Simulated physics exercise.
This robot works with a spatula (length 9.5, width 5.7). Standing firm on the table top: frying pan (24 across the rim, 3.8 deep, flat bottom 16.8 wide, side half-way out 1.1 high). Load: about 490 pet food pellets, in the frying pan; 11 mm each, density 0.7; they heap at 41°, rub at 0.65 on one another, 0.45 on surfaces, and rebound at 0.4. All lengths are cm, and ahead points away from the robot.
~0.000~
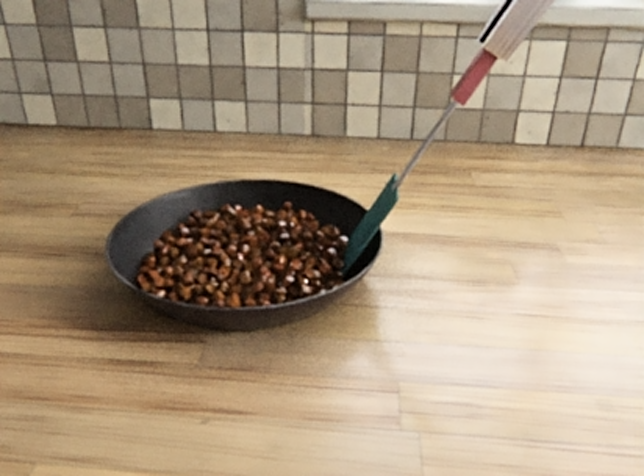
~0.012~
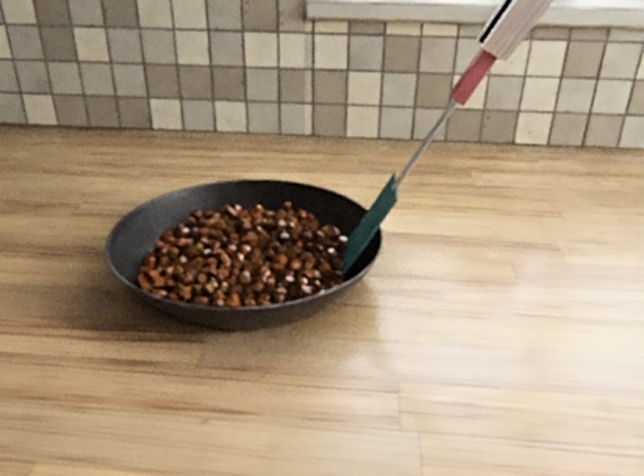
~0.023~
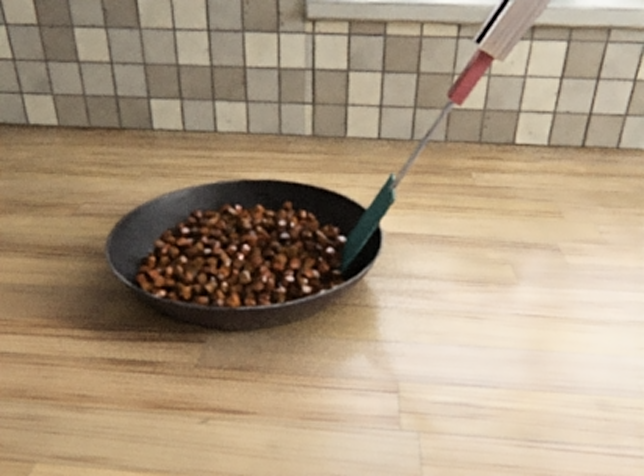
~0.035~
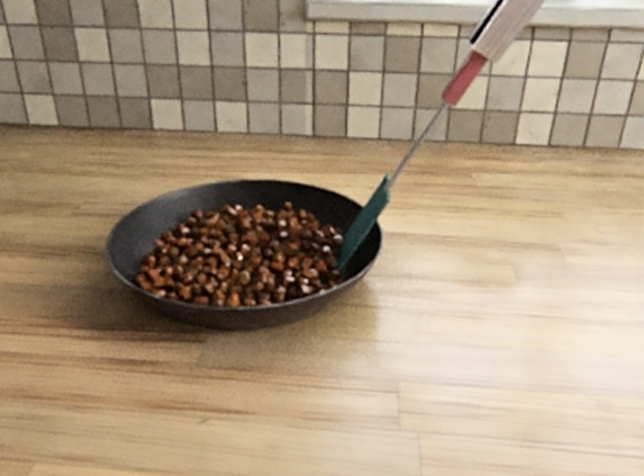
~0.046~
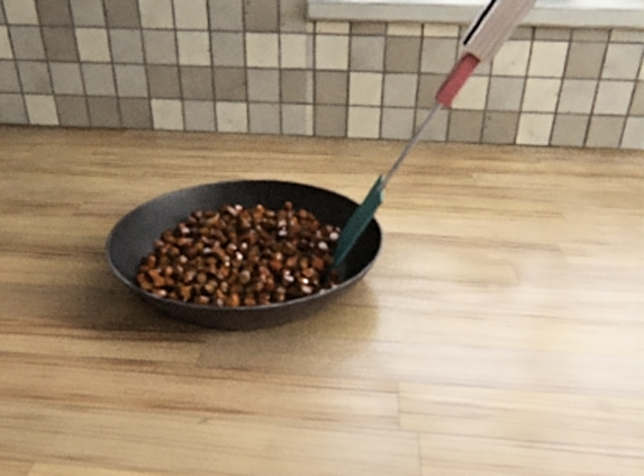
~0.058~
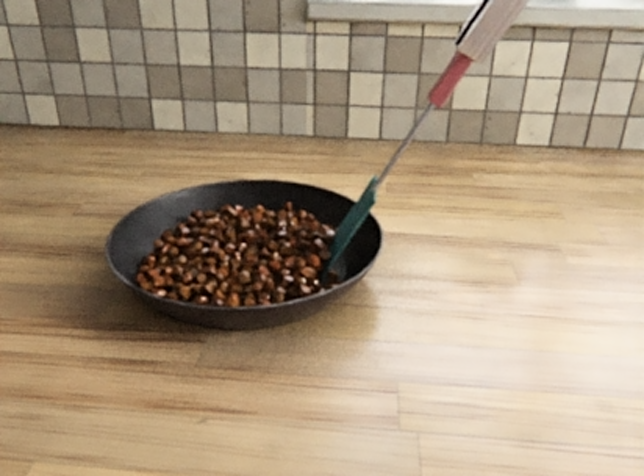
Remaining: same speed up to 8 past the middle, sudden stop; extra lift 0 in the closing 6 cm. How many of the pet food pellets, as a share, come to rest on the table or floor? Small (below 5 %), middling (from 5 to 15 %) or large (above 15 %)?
A middling share, from 5 to 15 %, ends on the table or floor.
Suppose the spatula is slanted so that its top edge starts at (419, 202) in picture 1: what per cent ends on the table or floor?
About 10 per cent.
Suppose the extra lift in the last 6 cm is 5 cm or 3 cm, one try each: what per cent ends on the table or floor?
Some 10 and 10 per cent.
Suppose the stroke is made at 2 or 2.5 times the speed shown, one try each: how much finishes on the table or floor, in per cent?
About 15 and 25 per cent.
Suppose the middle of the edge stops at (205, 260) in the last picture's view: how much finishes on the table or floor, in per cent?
About 0 per cent.
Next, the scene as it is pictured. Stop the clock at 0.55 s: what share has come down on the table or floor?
Some 10 per cent.
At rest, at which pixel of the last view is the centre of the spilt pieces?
Near (84, 254).
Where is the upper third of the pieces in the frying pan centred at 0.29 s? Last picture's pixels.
Around (170, 233).
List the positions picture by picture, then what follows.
In the first picture, spatula top edge at (397, 185), sloping 61°; upper third of the load around (245, 247), from x 140 to 340, top at y 205; 487 in the frying pan.
In the second picture, spatula top edge at (396, 185), sloping 61°; upper third of the load around (245, 246), from x 140 to 340, top at y 205.
In the third picture, spatula top edge at (394, 186), sloping 61°; upper third of the load around (246, 246), from x 140 to 340, top at y 205.
In the fourth picture, spatula top edge at (388, 186), sloping 61°; upper third of the load around (246, 245), from x 140 to 340, top at y 205.
In the fifth picture, spatula top edge at (382, 187), sloping 61°; upper third of the load around (248, 245), from x 140 to 340, top at y 205.
In the sixth picture, spatula top edge at (376, 187), sloping 61°; upper third of the load around (250, 245), from x 140 to 340, top at y 205; 487 in the frying pan.
After 0.17 s, sloping 61°, highest piece 5 above the table; 487 in the frying pan.
After 0.29 s, sloping 61°, highest piece 6 above the table; 481 in the frying pan, 6 on the blade or in flight.
After 0.55 s, sloping 61°, highest piece 5 above the table; 440 in the frying pan, 47 on the table or floor.
After 1.60 s, sloping 61°, highest piece 5 above the table; 439 in the frying pan, 48 on the table or floor.
At rest, 439 in the frying pan, 48 on the table or floor. That is 10 % on the table or floor.
